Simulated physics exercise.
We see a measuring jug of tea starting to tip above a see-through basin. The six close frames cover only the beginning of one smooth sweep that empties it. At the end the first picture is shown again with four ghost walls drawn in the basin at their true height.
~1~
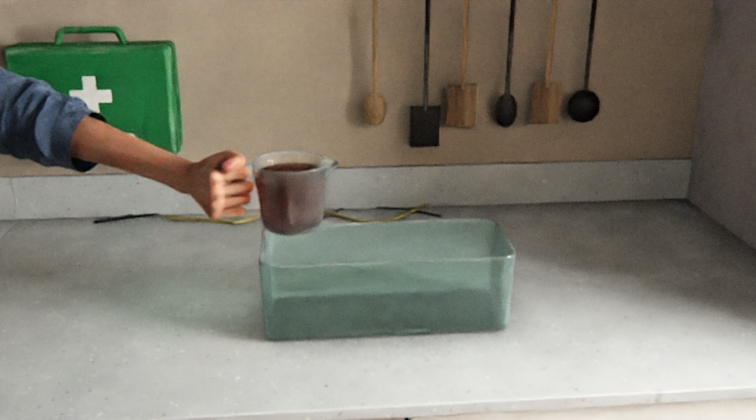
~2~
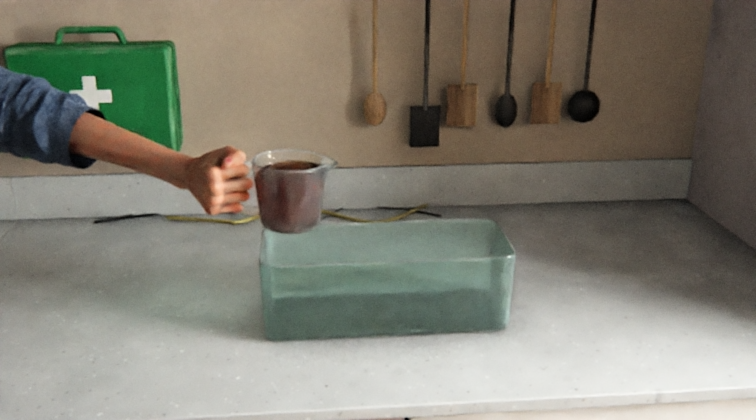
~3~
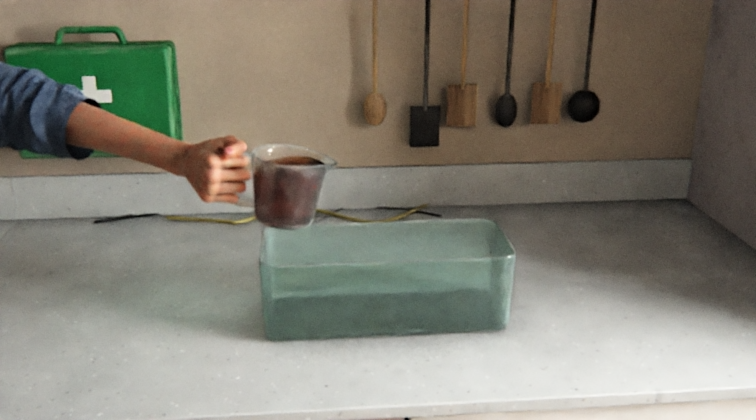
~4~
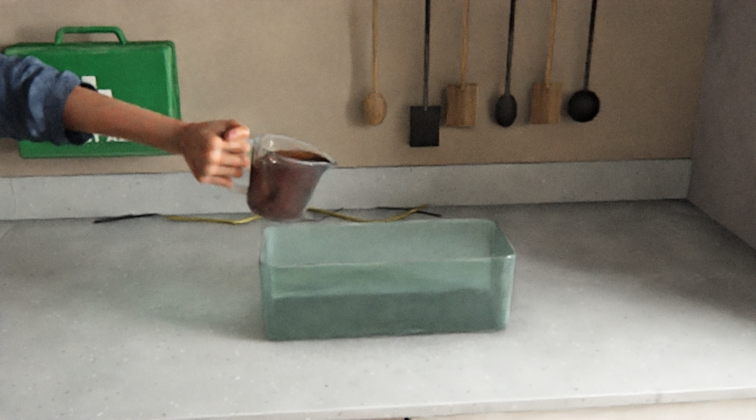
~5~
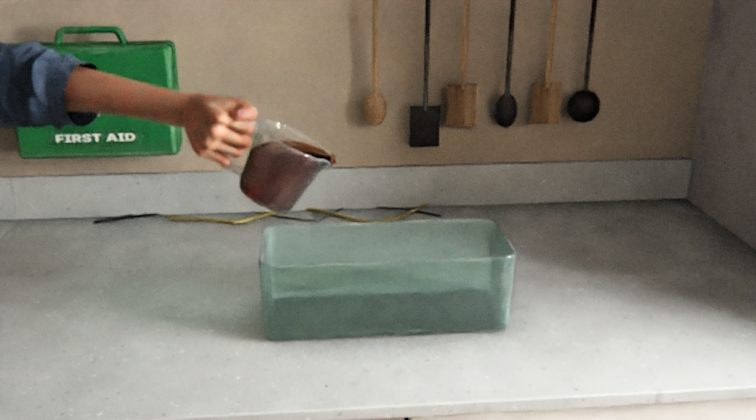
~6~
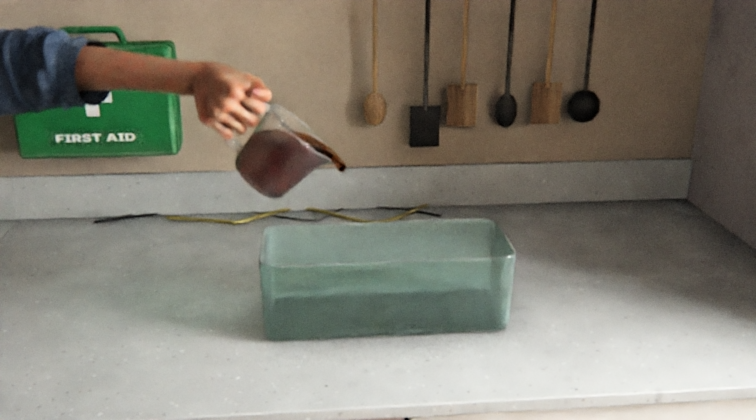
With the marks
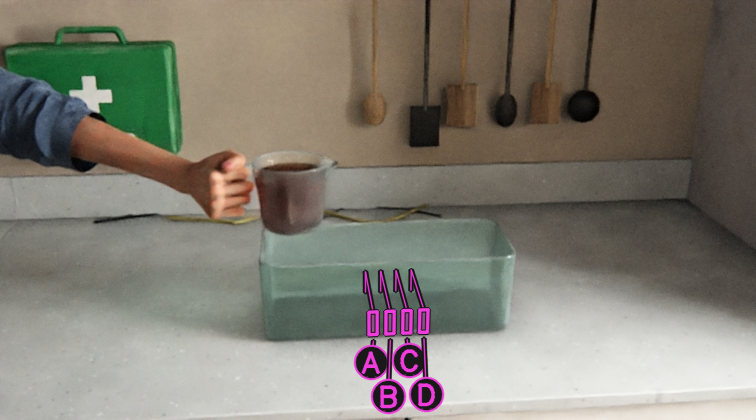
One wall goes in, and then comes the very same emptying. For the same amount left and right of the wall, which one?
D beats the others.
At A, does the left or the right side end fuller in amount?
More ends on the right.
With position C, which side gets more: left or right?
More ends on the right.
On the marked copy, A at (373, 340); B at (390, 340); C at (407, 339); D at (423, 338).
With A, about 10 % ends left of the wall and 84 % right of it; 5 % is lost outside.
With B, about 13 % ends left of the wall and 81 % right of it; 6 % is lost outside.
With C, about 22 % ends left of the wall and 72 % right of it; 6 % is lost outside.
With D, about 52 % ends left of the wall and 44 % right of it; 4 % is lost outside.
